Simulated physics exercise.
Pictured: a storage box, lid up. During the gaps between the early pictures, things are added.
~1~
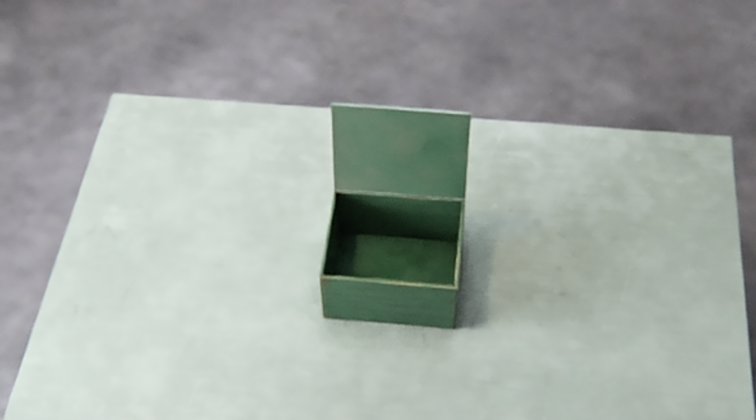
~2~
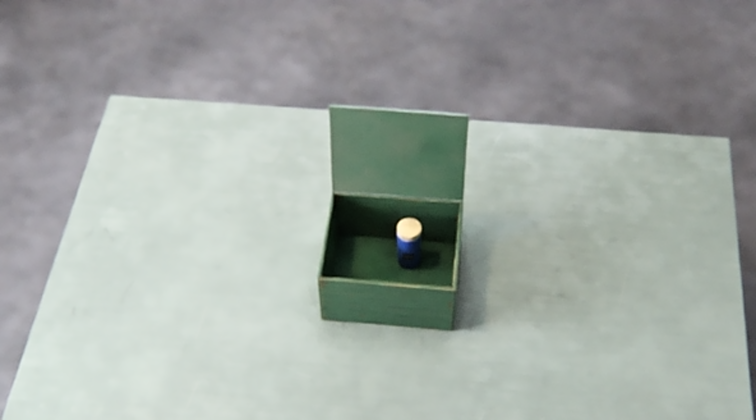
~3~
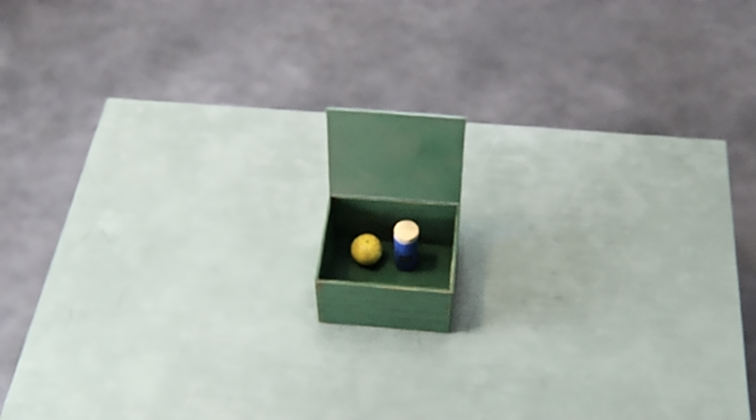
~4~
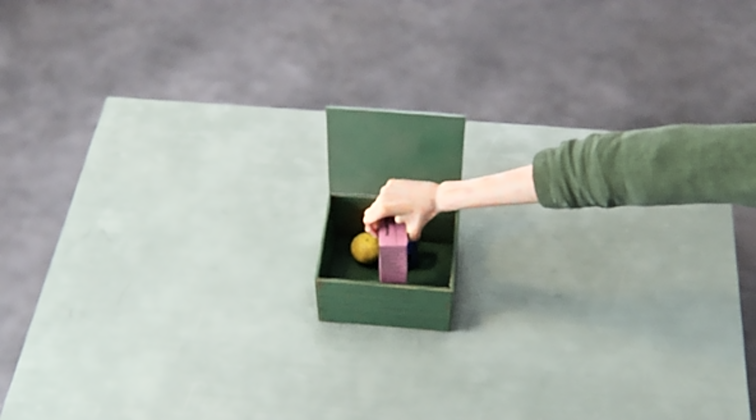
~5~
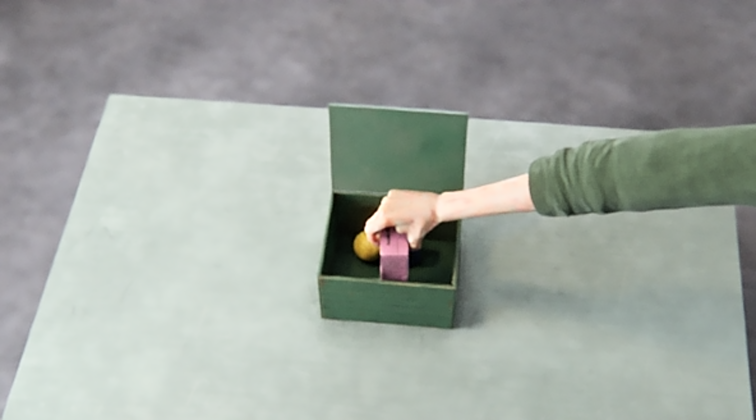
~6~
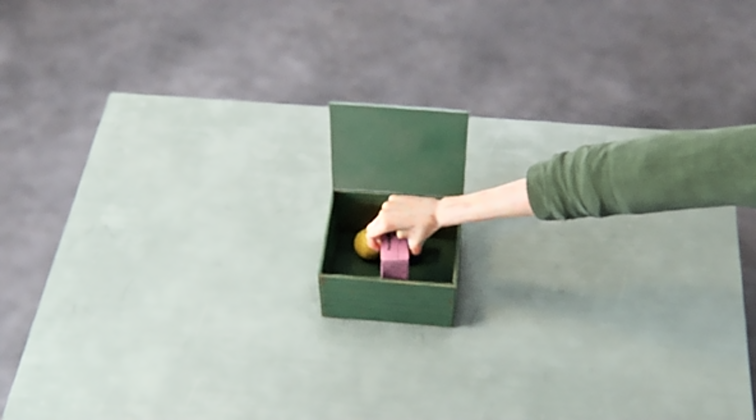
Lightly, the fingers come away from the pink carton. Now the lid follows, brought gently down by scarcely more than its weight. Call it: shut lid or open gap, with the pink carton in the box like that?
Open gap.
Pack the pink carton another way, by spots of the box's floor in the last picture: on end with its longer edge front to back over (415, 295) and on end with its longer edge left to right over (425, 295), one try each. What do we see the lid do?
Try one: Lid left up; try two: Lid left up.
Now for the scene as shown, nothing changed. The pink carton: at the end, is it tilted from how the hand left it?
Simply put, the pink carton remains unturned.
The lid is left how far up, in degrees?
Around 25 degrees.
Then, 1.10 s past the last view, lid starting down.
Then, 1.50 s past the last view, lid 66° above the rim.
Then, 1.70 s past the last view, lid 47° above the rim.
Then, 1.80 s past the last view, lid 36° above the rim.
Finally, lid 25° above the rim; all 3 still in place. Final places as the last picture's camera would see them, pink carton near (395, 268).
